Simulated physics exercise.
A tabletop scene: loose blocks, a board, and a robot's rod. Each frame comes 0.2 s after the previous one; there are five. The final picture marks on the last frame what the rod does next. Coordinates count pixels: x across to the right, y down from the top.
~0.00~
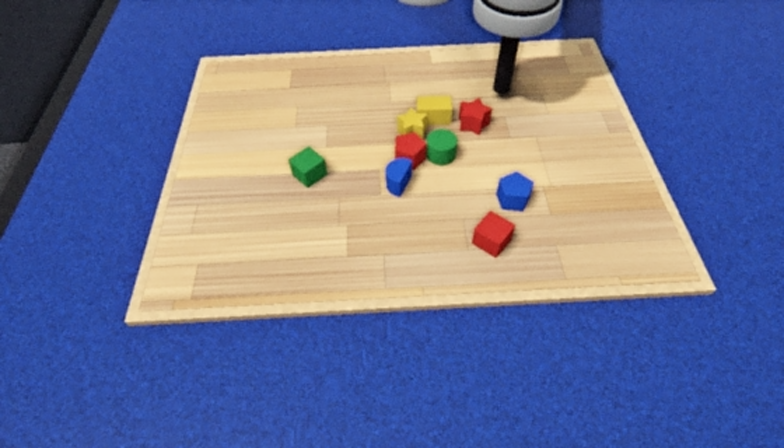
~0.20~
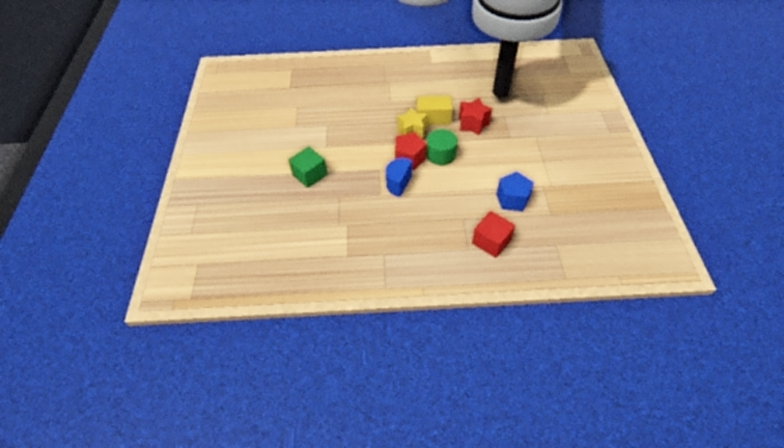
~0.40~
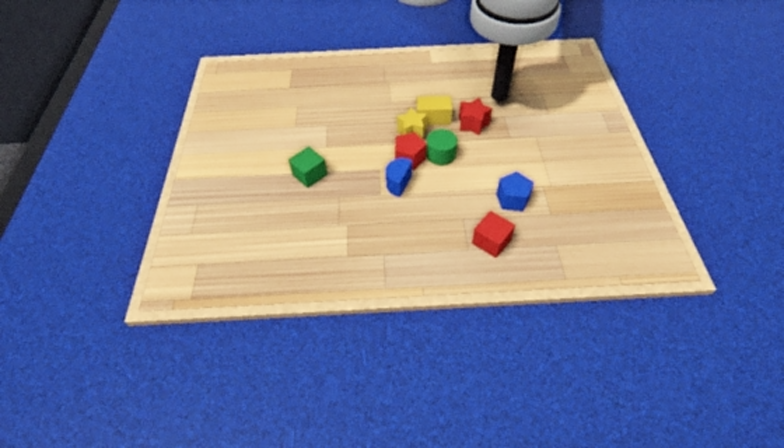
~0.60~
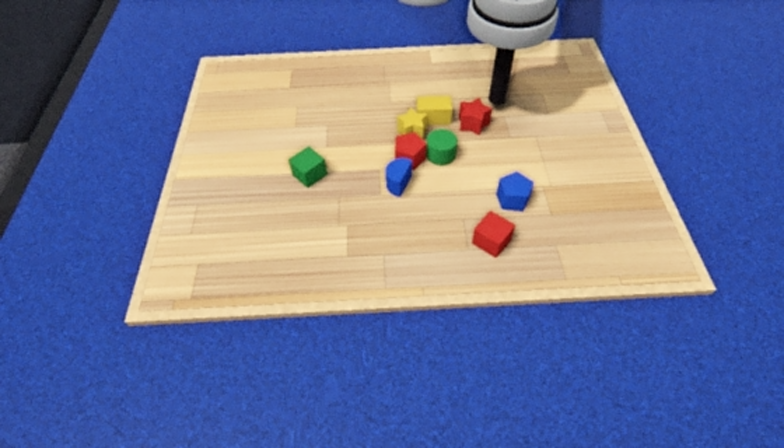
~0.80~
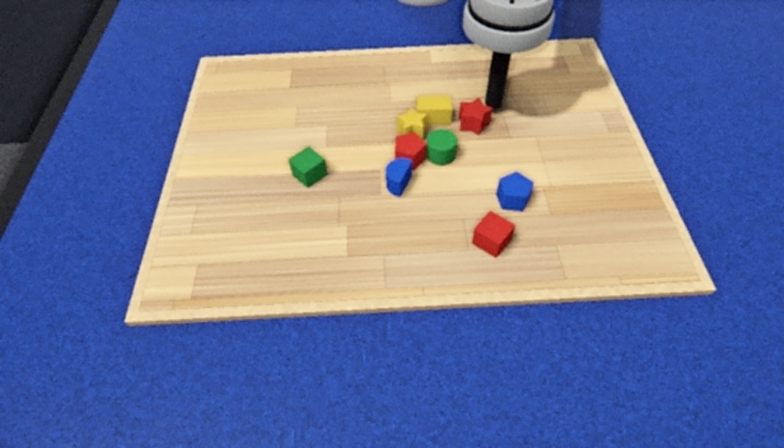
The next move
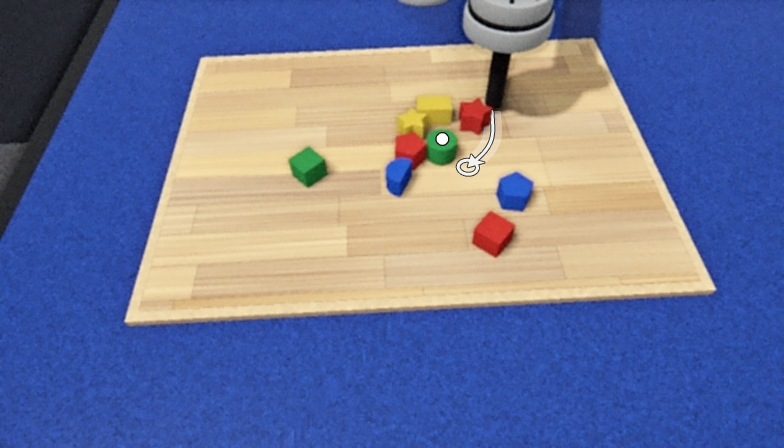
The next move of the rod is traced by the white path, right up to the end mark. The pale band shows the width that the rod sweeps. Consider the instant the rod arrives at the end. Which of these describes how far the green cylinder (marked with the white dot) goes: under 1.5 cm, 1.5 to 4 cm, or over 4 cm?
Result: Under 1.5 cm.
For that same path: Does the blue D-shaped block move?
The answer is no.
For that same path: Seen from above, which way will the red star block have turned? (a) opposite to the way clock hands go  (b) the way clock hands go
Answer: B.
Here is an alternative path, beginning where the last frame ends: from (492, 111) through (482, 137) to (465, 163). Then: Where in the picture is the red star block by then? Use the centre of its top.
It should be at (461, 119) by then.
The drawn path runs from (492, 111) over (493, 131) and (486, 150) to (468, 167); the dot is on the green cylinder.
The first path, step by step. One third of the way, rod (494, 123); red star block (474, 113), turned 40° clockwise.
Two thirds of the way, rod (487, 142); red star block (473, 115), turned 60° clockwise.
At the end, rod (469, 159); blue D-shaped block not moved; green cylinder not moved; red star block (473, 115), turned 60° clockwise.
